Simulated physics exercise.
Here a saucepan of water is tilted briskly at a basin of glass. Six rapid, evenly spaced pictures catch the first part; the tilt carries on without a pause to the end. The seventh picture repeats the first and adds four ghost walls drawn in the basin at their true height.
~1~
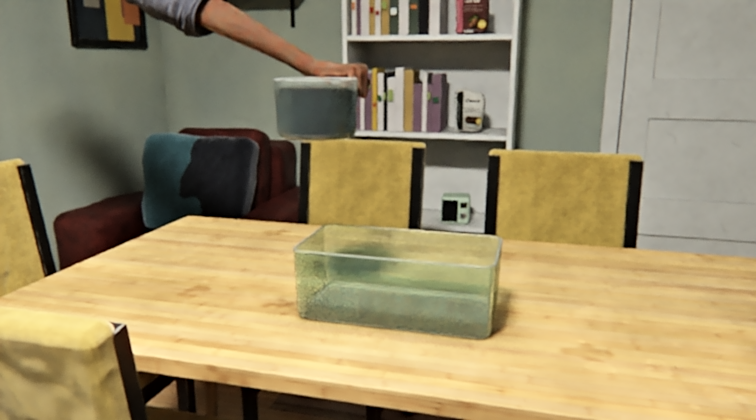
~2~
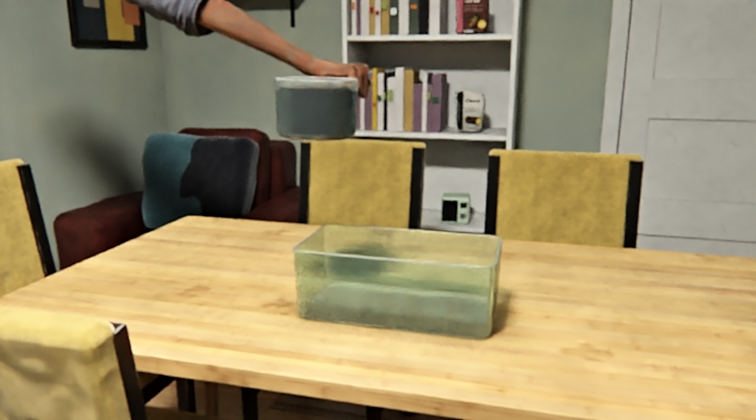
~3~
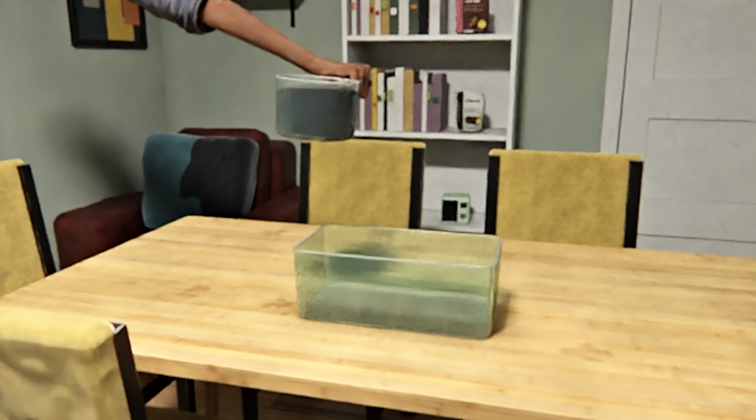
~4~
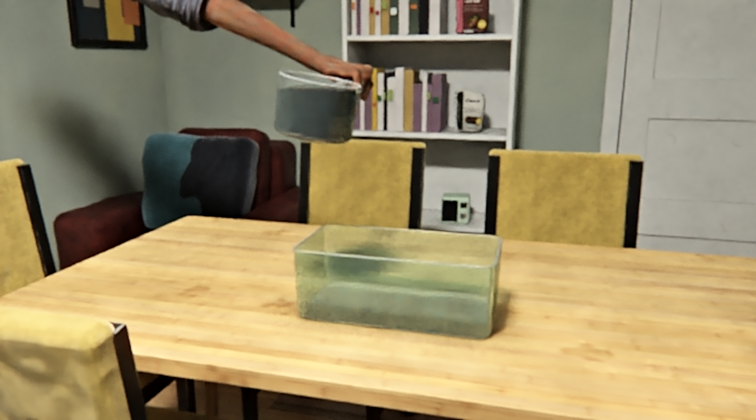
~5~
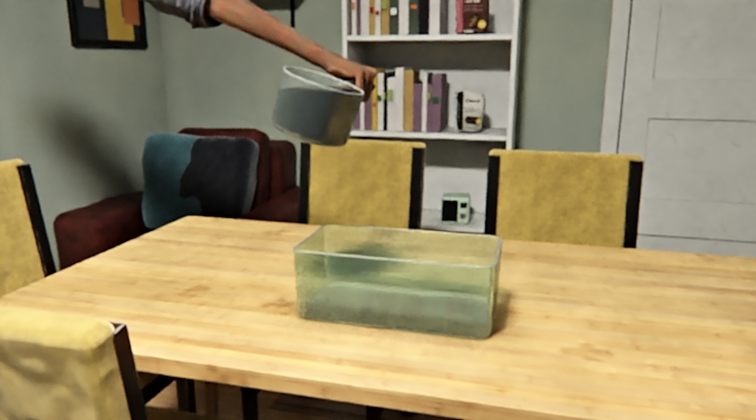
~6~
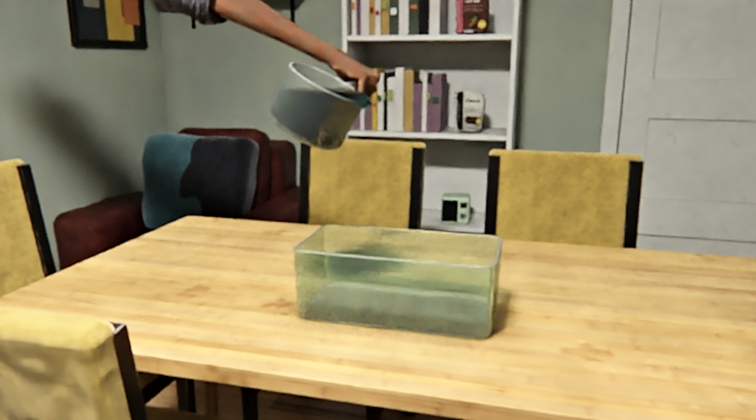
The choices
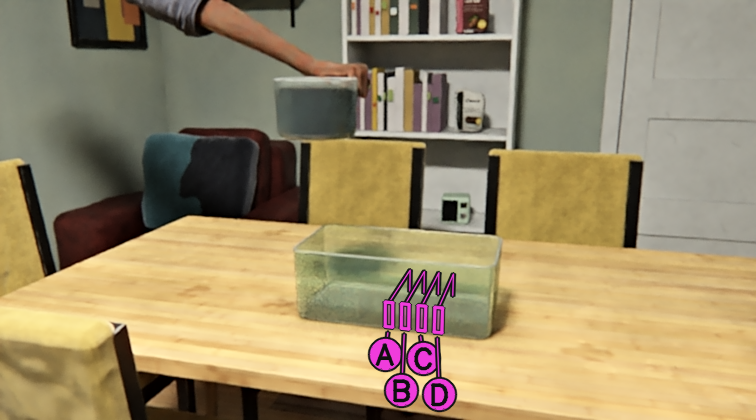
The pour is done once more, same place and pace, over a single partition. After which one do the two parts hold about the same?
I would pick place B.
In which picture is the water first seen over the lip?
Picture 6.
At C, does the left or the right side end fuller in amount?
More ends on the left.
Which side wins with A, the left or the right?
The right side.
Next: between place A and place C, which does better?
That would be A.
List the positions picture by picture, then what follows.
Upright, lip at (354, 79); basin from (299, 316) to (491, 338); nothing has left yet, in the first frame.
Upright, lip at (354, 80); nothing has left yet, in the second frame.
Tipped about 5°, lip at (356, 82); nothing has left yet, in the third frame.
Tipped about 11°, lip at (358, 87); nothing has left yet, in the fourth frame.
Tipped about 19°, lip at (360, 93); nothing has left yet, in the fifth frame.
Tipped about 28°, lip at (362, 101); water is over the lip, down to (365, 106), in the sixth frame.
In magenta, A at (387, 332); B at (404, 334); C at (420, 336); D at (437, 338).
With A, about 30 % ends left of the wall and 68 % right of it.
With B, about 49 % ends left of the wall and 50 % right of it.
With C, about 81 % ends left of the wall and 16 % right of it; 4 % is lost outside.
With D, about 91 % ends left of the wall and 6 % right of it.
